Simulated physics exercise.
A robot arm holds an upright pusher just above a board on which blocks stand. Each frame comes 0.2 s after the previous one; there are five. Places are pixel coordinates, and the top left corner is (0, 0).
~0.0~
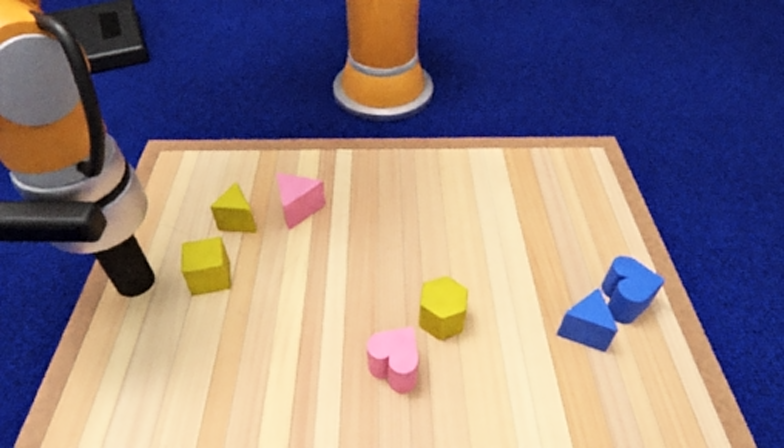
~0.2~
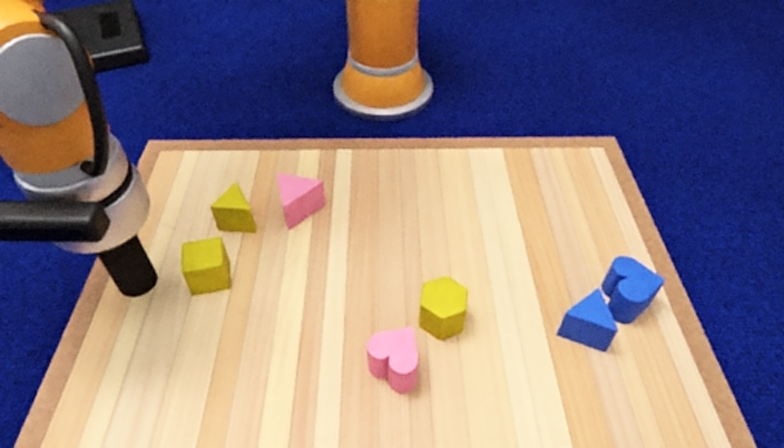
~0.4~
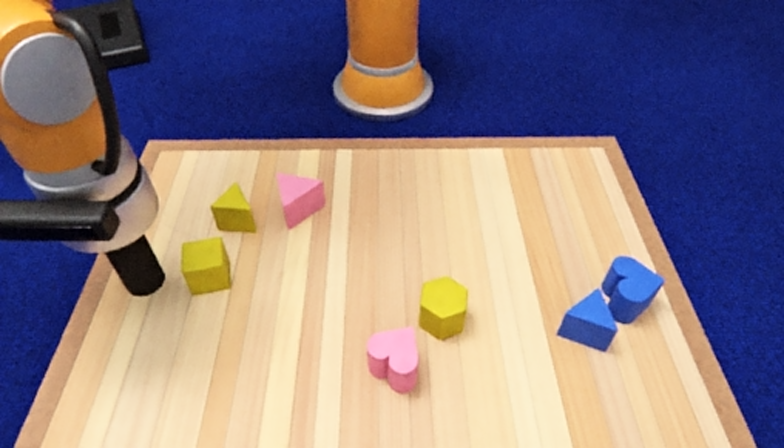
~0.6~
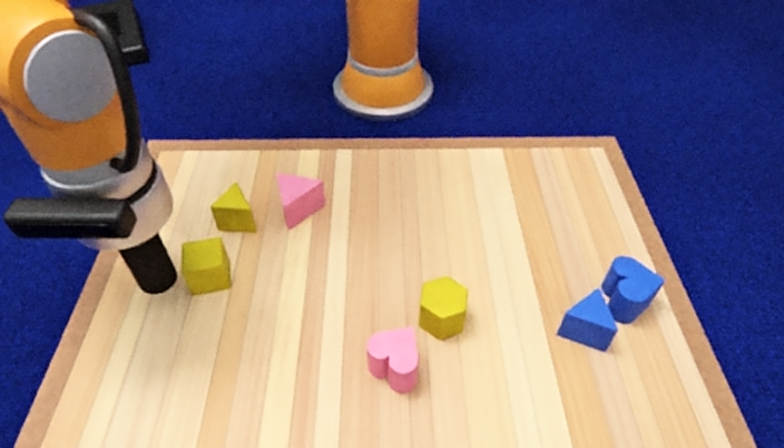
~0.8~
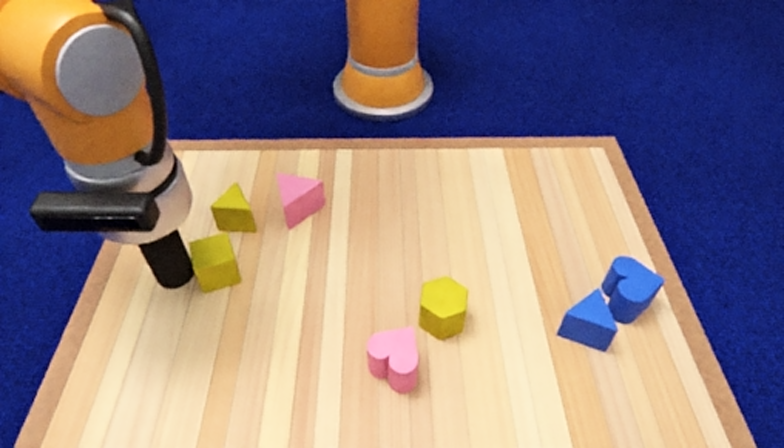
Robot arm with a black pusher moving right across a wooden board and nudging a yellow cube slightly to the right.
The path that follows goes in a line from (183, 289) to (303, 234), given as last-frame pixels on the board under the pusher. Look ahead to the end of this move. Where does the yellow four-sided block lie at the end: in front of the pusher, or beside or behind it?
The block sits ahead of the pusher.
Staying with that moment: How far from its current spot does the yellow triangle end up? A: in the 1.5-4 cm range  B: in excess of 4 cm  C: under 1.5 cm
(C)
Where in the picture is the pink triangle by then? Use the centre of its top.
In the picture, that point is around (314, 173).
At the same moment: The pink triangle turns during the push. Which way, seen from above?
It turns counter-clockwise.
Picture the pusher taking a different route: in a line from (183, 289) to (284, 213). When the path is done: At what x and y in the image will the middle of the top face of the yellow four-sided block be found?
Its top centre is at about (284, 222).
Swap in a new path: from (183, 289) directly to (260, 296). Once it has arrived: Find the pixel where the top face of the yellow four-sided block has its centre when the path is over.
It comes to (244, 241).
The first path, step by step. One third of the way, pusher at (221, 255); yellow four-sided block at (253, 229).
Two thirds of the way, pusher at (262, 236); yellow four-sided block at (293, 212); pink triangle at (303, 180), turned 35° anticlockwise.
At the end, pusher at (301, 218); yellow four-sided block at (330, 195); yellow triangle unmoved; pink triangle at (314, 173), turned 85° anticlockwise.
